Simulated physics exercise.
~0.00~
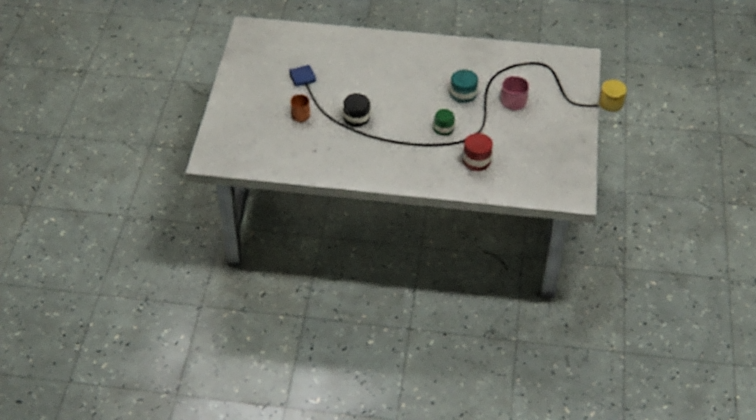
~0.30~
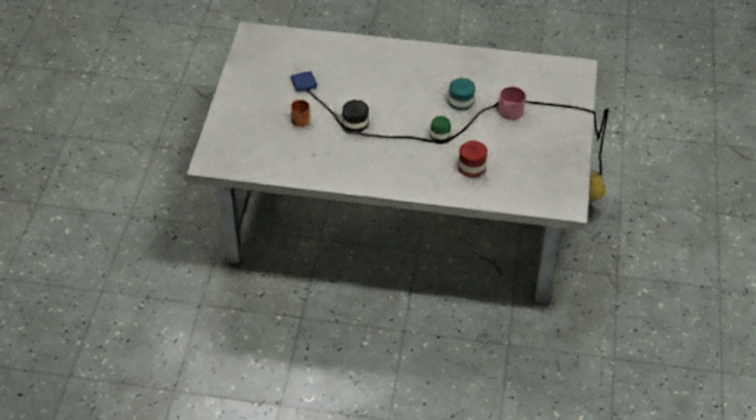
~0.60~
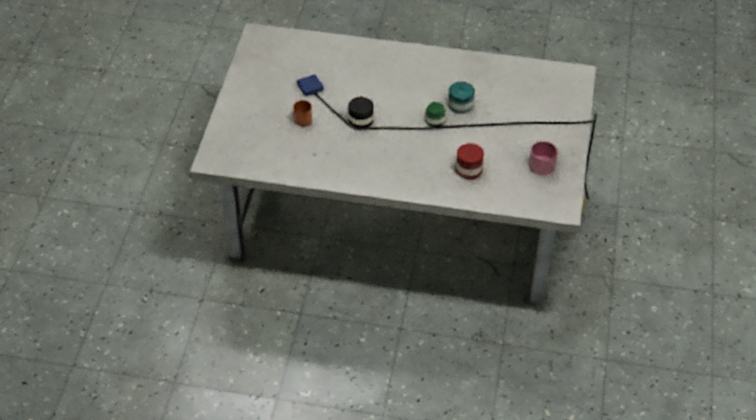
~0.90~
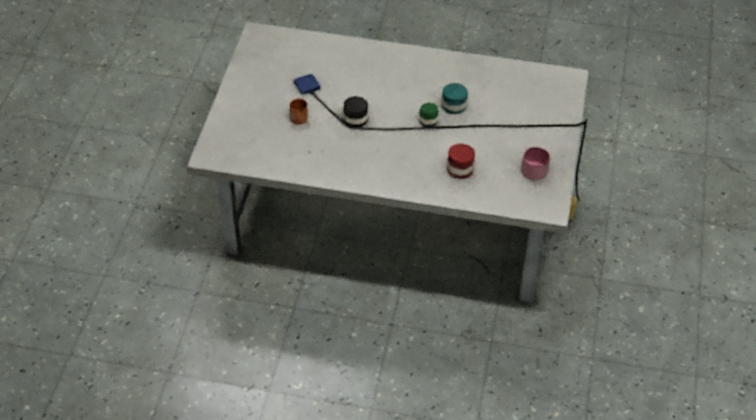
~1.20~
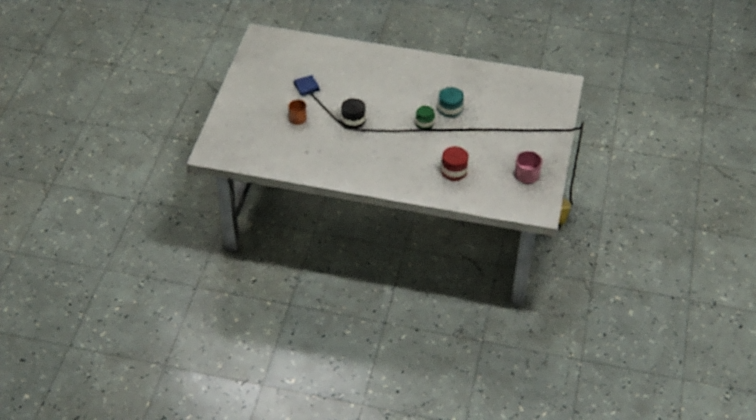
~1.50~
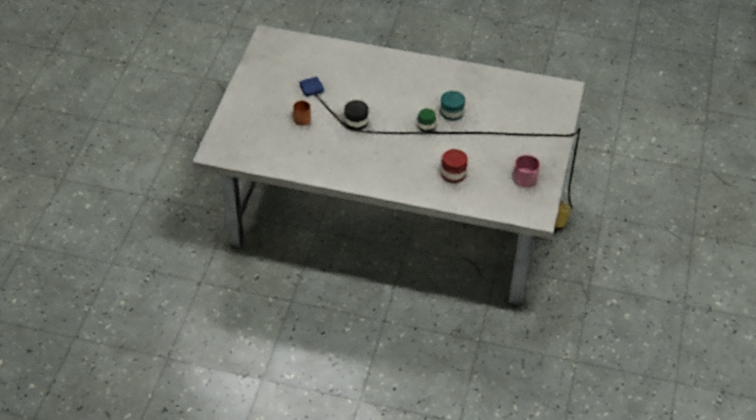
A yellow speaker dropped off the right edge of a side table, pulling its thin cable straight and sweeping the pink mug toward the front right corner, then hung there by the cable while the mug and the other items stayed on top.
